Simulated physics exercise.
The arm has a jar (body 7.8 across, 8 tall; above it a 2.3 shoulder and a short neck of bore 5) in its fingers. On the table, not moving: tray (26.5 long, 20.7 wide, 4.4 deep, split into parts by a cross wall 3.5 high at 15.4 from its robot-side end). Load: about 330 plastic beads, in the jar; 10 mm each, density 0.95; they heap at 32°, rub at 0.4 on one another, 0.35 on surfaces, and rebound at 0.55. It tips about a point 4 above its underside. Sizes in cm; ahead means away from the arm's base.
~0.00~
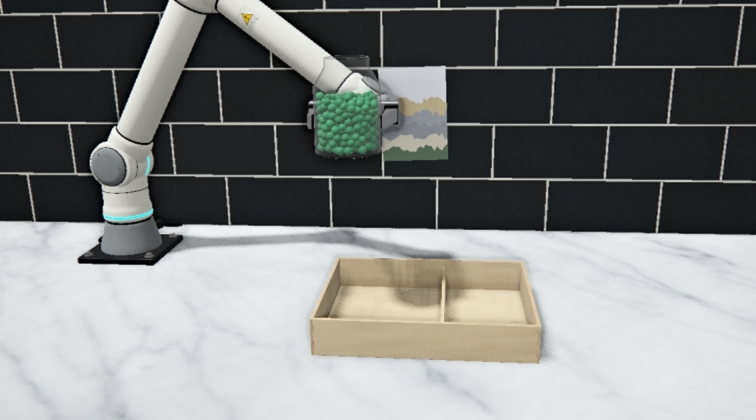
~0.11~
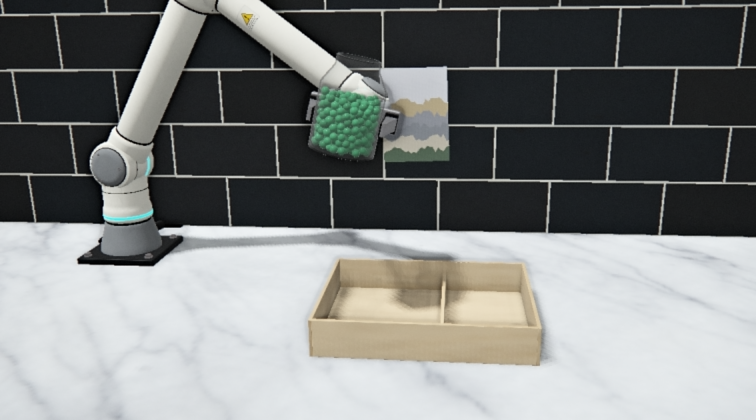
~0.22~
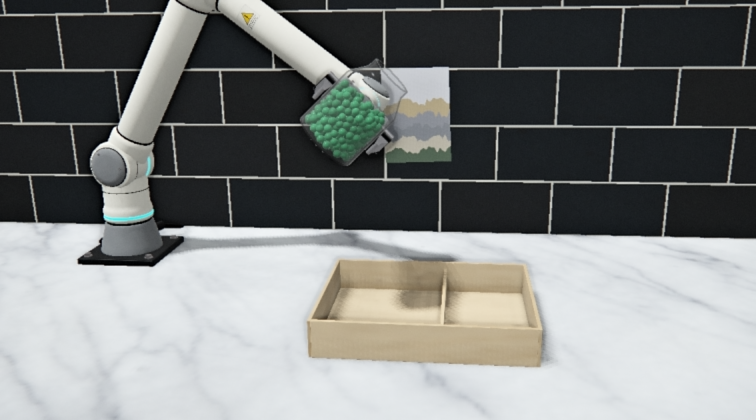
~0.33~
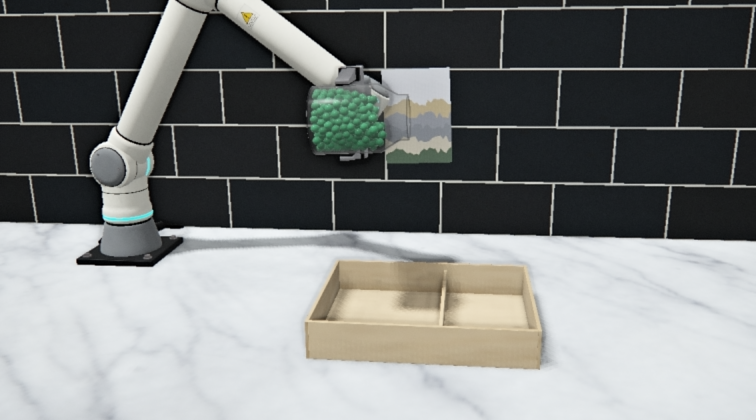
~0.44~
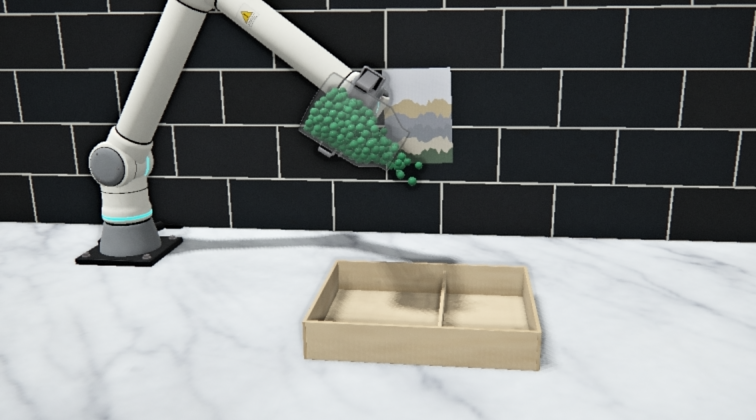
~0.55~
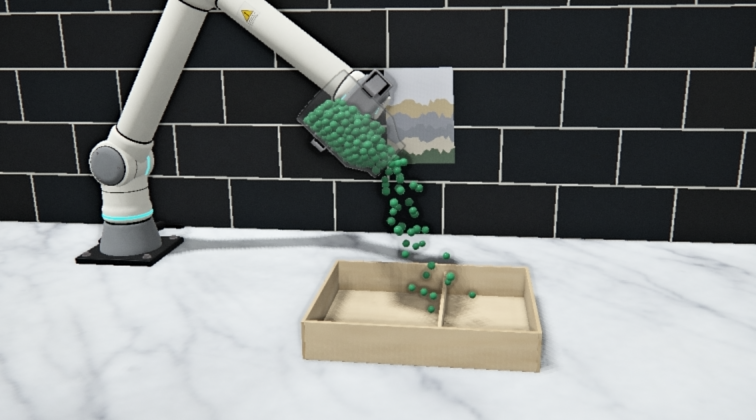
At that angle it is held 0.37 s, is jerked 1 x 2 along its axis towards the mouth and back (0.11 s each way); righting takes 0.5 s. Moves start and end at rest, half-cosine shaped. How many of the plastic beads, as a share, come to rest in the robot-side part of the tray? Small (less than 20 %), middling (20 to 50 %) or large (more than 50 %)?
In the robot-side part of the tray the share is large, more than 50 %.
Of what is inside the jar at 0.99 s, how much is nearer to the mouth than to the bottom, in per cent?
Some 95 per cent.
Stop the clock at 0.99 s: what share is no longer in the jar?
Near 60 per cent so far.
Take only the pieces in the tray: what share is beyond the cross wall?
Some 15 per cent.
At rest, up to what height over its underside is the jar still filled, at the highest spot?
About 3.0 cm.
After 0.99 s, tipped 134°, highest piece 25 above the table; 161 in the robot-side part, 134 in the jar, 16 in the far-side part, 2 on the table or floor, 21 in flight or on a rim.
After 1.42 s, tipped 54°, highest piece 30 above the table; 234 in the robot-side part, 62 in the jar, 29 in the far-side part, 2 on the table or floor, 7 in flight or on a rim.
After 1.84 s, upright, highest piece 26 above the table; 234 in the robot-side part, 61 in the jar, 36 in the far-side part, 2 on the table or floor, 1 in flight or on a rim.
After 2.54 s, upright, highest piece 26 above the table; 234 in the robot-side part, 61 in the jar, 37 in the far-side part, 2 on the table or floor.
At rest, 234 in the robot-side part, 61 in the jar, 37 in the far-side part, 2 on the table or floor. That is 70 % in the robot-side part of the tray.
